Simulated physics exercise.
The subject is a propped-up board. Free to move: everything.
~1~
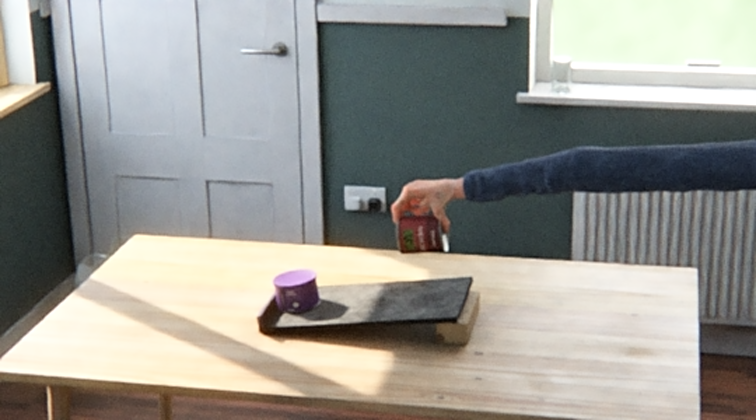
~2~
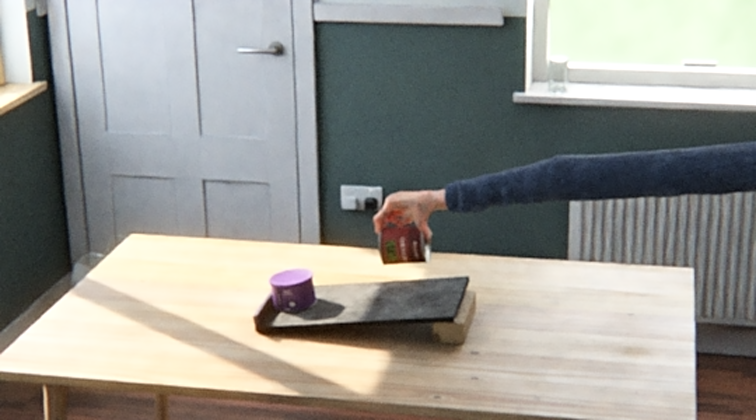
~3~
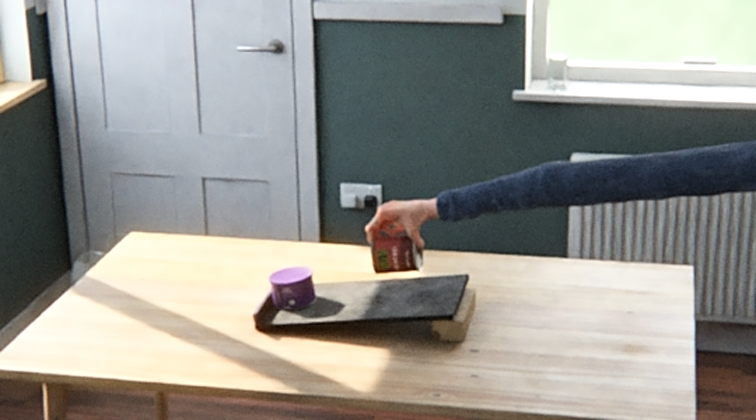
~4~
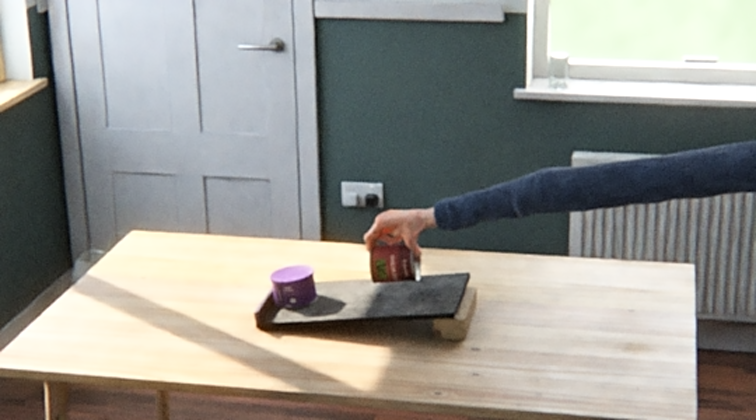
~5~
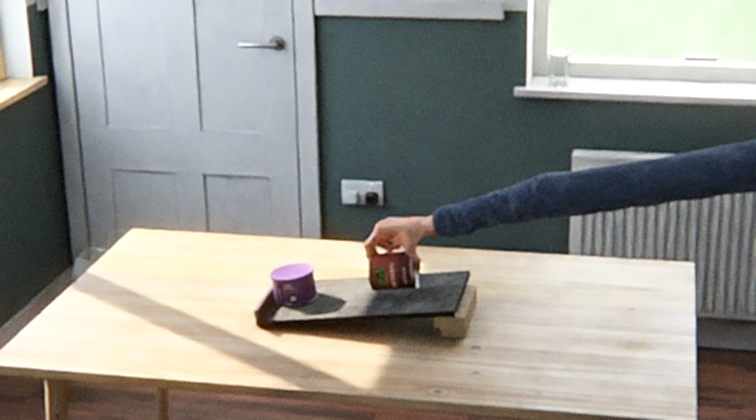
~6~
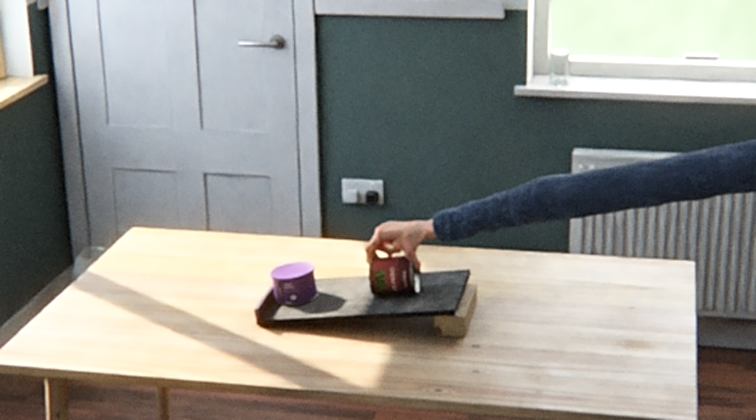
A hand lowering a dark red tin onto a sloping black board, to the right of a purple tub, and keeping hold.
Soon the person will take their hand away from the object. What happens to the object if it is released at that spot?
It sits still.
Then, 0.20 s on from there, no change.
Then, 0.50 s on from there, red tin resting near (395, 275).
In the end, both unmoved. At the end, from the last picture's camera, red tin near (395, 275). The red tin stays where it is put.
